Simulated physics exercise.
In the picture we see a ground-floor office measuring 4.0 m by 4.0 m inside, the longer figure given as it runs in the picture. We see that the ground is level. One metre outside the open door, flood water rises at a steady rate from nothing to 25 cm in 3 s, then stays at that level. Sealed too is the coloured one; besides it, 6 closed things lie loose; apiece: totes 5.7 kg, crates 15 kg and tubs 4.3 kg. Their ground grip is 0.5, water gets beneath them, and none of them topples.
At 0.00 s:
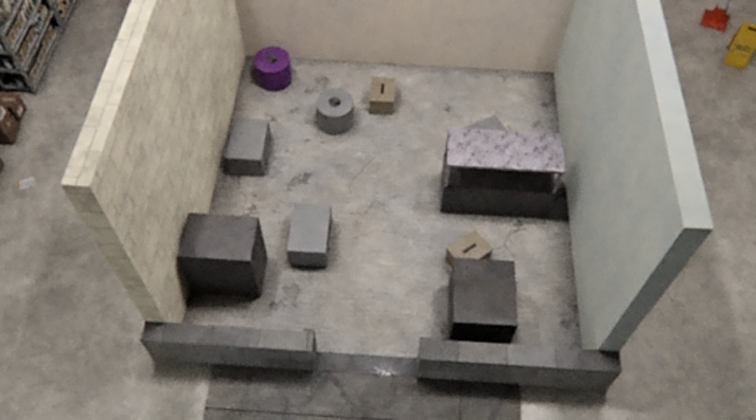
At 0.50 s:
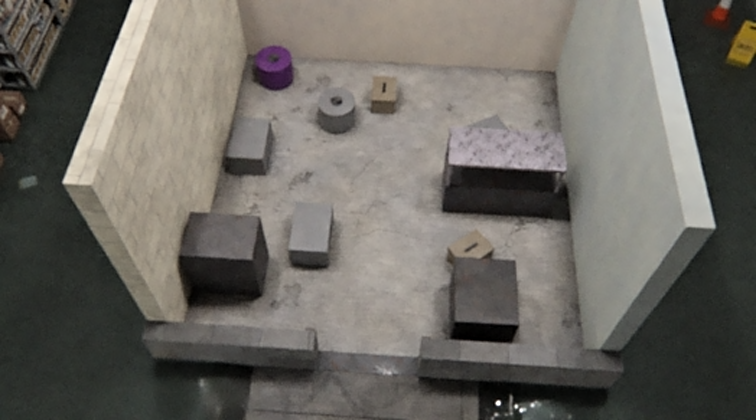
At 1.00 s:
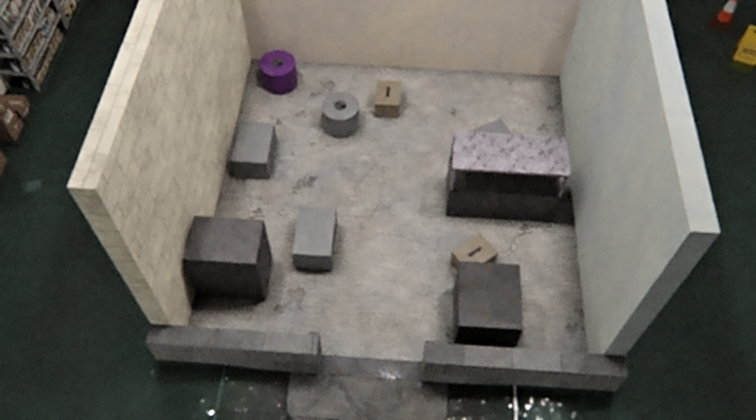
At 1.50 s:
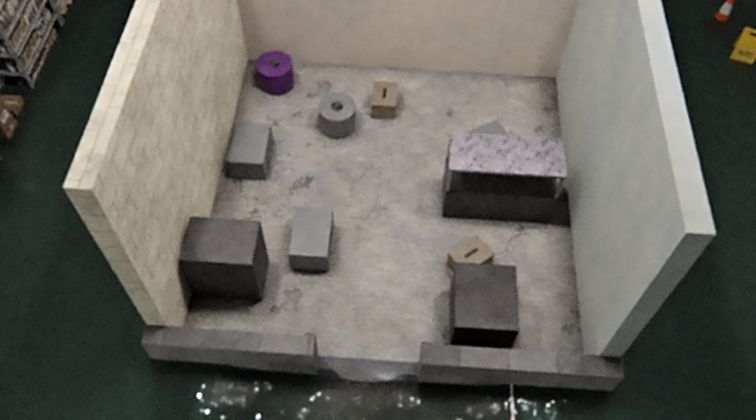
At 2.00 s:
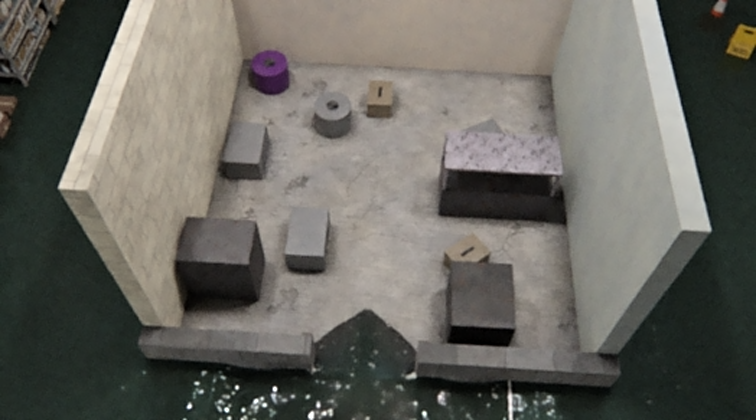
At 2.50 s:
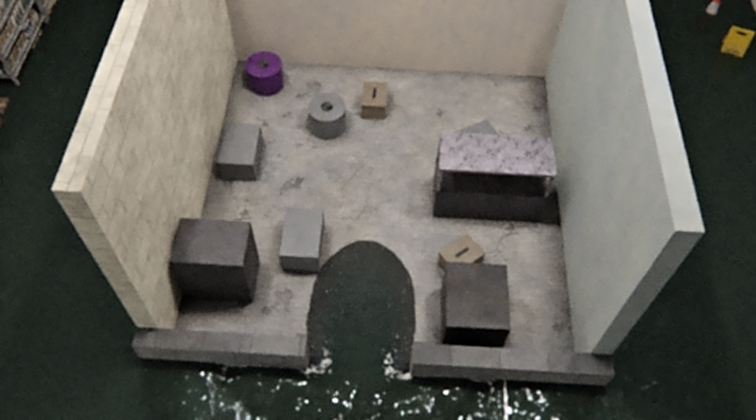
At the start, grey floor surrounds a roofless room holding blocks, a table and a purple tub near the back left. The ground outside turns dark green, and glinting water gathers along the front. Dark water then enters through the front gap and spreads inward in a rounded tongue, while the objects stay put.
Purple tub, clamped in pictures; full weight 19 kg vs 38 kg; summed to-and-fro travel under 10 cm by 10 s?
It is going to need the bigger figure.
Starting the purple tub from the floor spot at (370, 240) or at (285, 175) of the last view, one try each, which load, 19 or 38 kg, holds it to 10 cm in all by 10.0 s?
In order: Only the heavier one succeeds; only the heavier one succeeds.
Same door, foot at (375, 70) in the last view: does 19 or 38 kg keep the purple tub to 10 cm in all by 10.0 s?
For that position, the smaller mass succeeds.
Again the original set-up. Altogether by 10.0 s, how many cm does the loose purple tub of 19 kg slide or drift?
Around 80 cm in total.
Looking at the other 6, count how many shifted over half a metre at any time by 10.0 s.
I get 4.
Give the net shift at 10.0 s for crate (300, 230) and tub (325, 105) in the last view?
Shifts: 250 cm / 60 cm.
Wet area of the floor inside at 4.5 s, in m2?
Around 10.0 m2 of it.
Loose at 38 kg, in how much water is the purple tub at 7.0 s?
Roughly 11 cm.
After 3.5 s the purple tub would be 0 cm from its start with 19 kg and 0 cm from its start with 38 kg; 0 cm of water round it then.
After 4.5 s the purple tub would be 0 cm from its start with 19 kg and 0 cm from its start with 38 kg; 0 cm of water round it then.
After 7.0 s the purple tub would be 1 cm from its start with 19 kg and 0 cm from its start with 38 kg; 11 cm of water round it then.
After 10.0 s the purple tub would be 69 cm from its start with 19 kg and 0 cm from its start with 38 kg; 13 cm of water round it then.
